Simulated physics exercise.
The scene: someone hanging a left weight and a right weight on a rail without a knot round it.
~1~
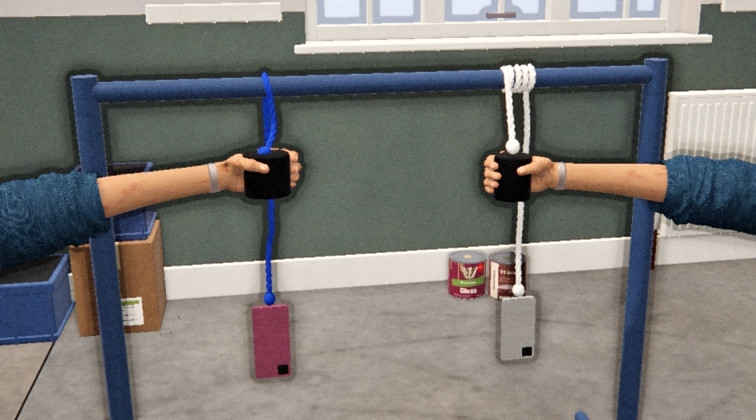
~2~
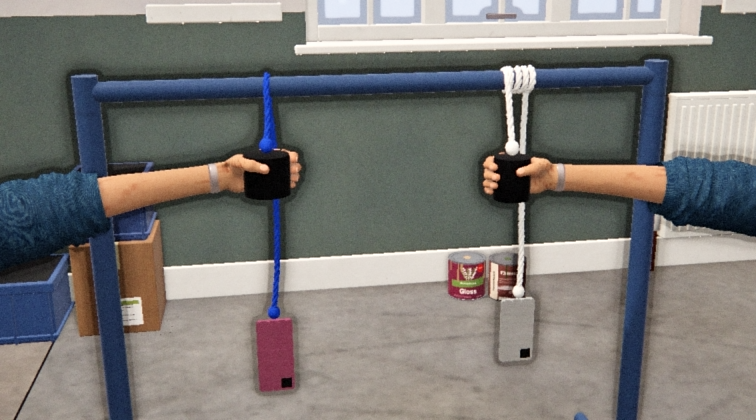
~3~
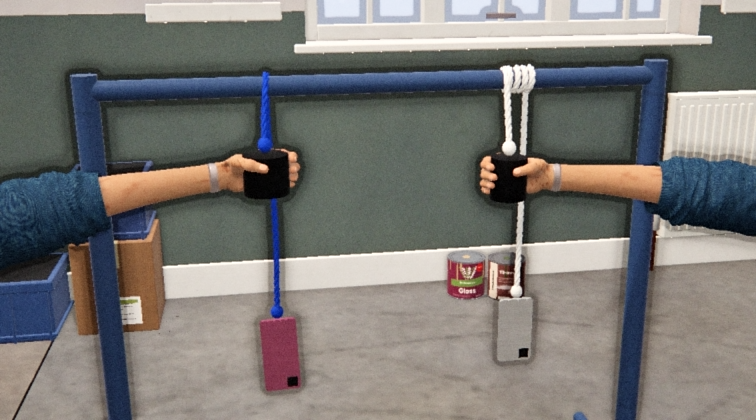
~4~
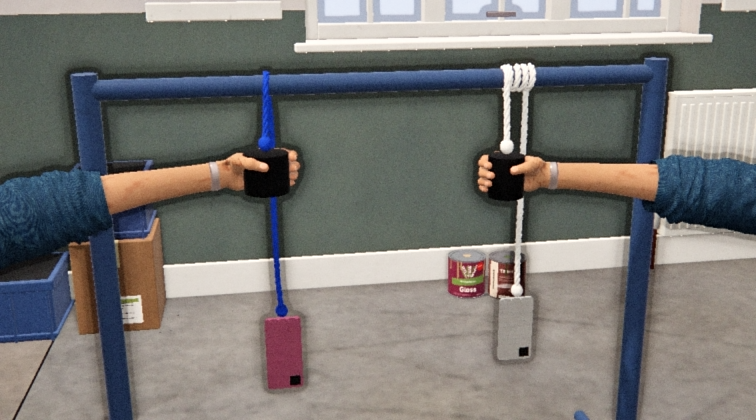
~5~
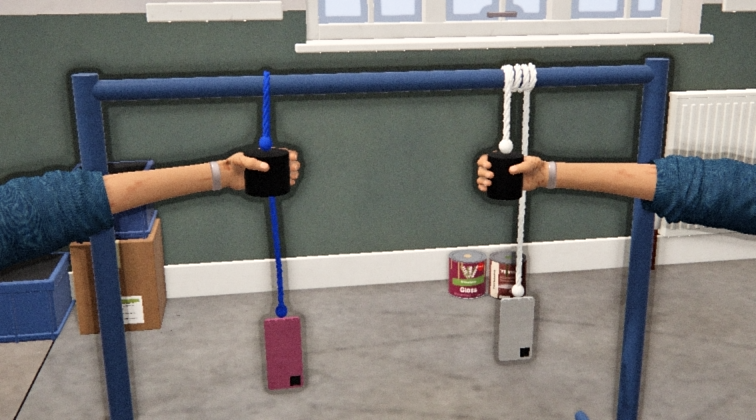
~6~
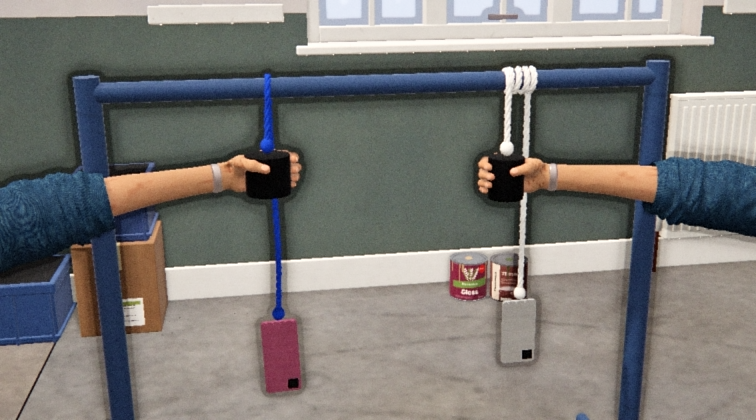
In a room with a dark green wall, a window, a radiator and a grey floor, a fixed view faces a blue metal rail. At left a hand holds a black cylinder by a blue rope laid over the rail, a maroon block hanging below; at right another holds one by a white rope wound round it, above a grey block. The maroon block drops slightly early on, then both blocks sway faintly while the hands barely shift.
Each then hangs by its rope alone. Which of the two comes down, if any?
The left weight falls away, the right weight stays suspended.
Then, 0.28 s later than the last view, left weight dropping near (273, 247); right weight in the air near (513, 152).
Then, 0.64 s later than the last view, left weight on the floor; right weight in the air near (506, 152).
Then, 1.02 s later than the last view, left weight on the floor; right weight in the air near (506, 158).
Finally, left weight on the floor; right weight in the air near (507, 165). The left weight drops and the right weight keeps its height.
